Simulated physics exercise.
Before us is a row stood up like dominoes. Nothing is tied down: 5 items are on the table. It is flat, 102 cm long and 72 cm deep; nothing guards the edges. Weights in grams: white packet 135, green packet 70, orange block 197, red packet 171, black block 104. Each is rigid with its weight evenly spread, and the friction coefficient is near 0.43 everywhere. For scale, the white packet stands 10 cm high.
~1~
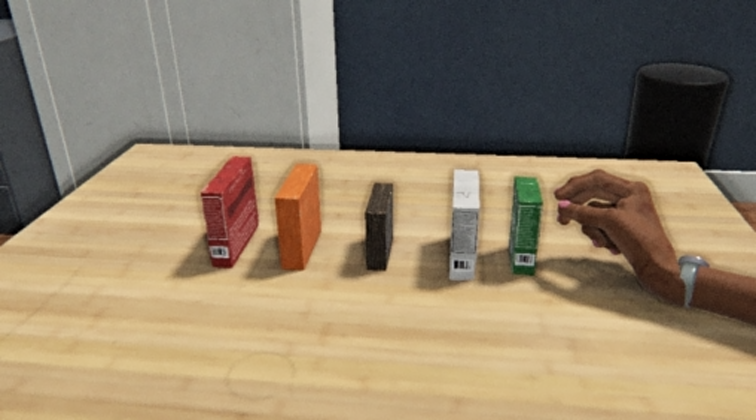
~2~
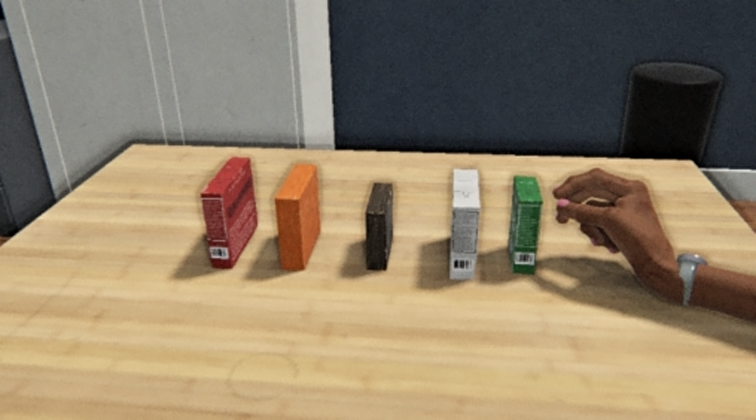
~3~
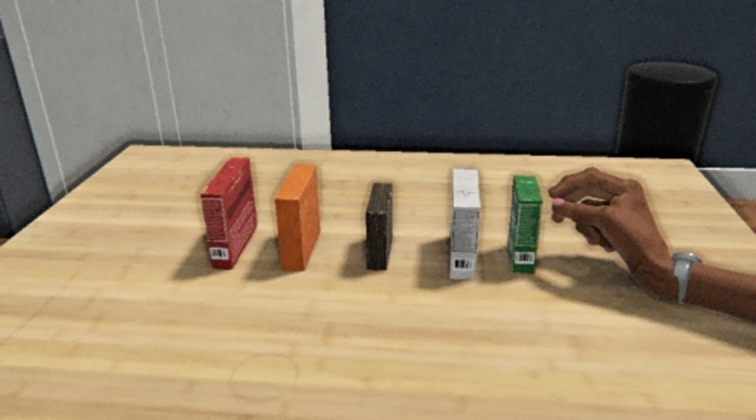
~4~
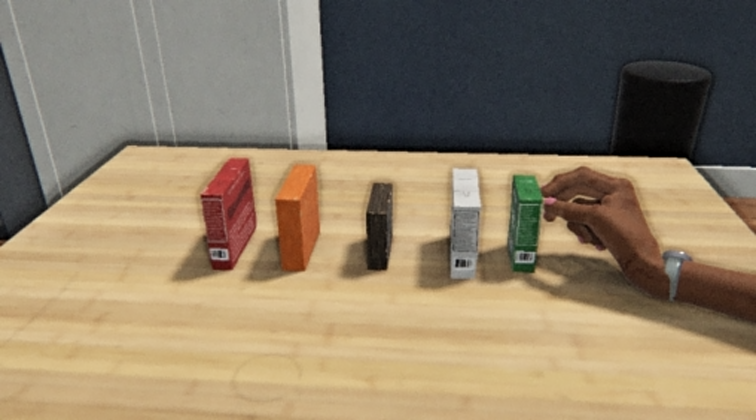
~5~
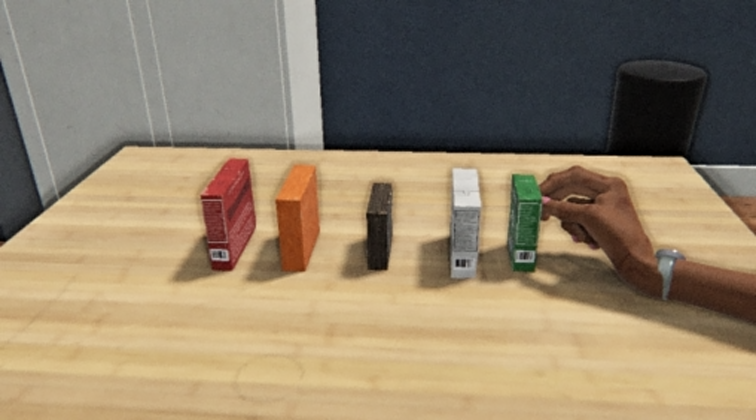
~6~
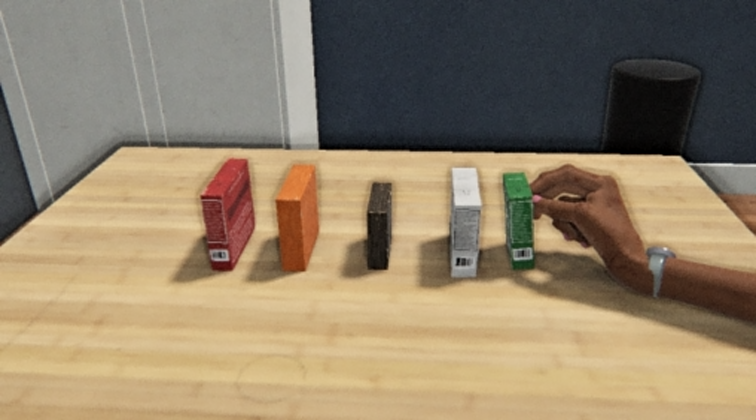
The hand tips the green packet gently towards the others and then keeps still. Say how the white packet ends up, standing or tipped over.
The white packet tips over.
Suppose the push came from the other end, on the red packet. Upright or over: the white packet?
The white packet stays upright.
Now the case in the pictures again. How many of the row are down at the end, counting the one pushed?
3 of them.
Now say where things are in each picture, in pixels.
In the first frame, white packet (464, 223); orange block (300, 216).
In the second frame, orange block (300, 216); black block (380, 226).
In the third frame, orange block (300, 216); black block (380, 226).
In the fourth frame, orange block (300, 217); black block (380, 226).
In the fifth frame, orange block (300, 217); black block (380, 226).
In the sixth frame, green packet 7° over; white packet (464, 221); orange block (299, 217).
Then, 0.60 s past the last view, green packet 52° over; white packet at 36° to upright near (438, 220).
Then, 0.80 s past the last view, green packet 64° over; white packet on its side near (417, 235); black block at 71° to upright.
Finally, on their side or leaning hard on the table, white packet and black block; orange block still in place (within 5 cm). Final places as that camera would see them, white packet near (412, 243).
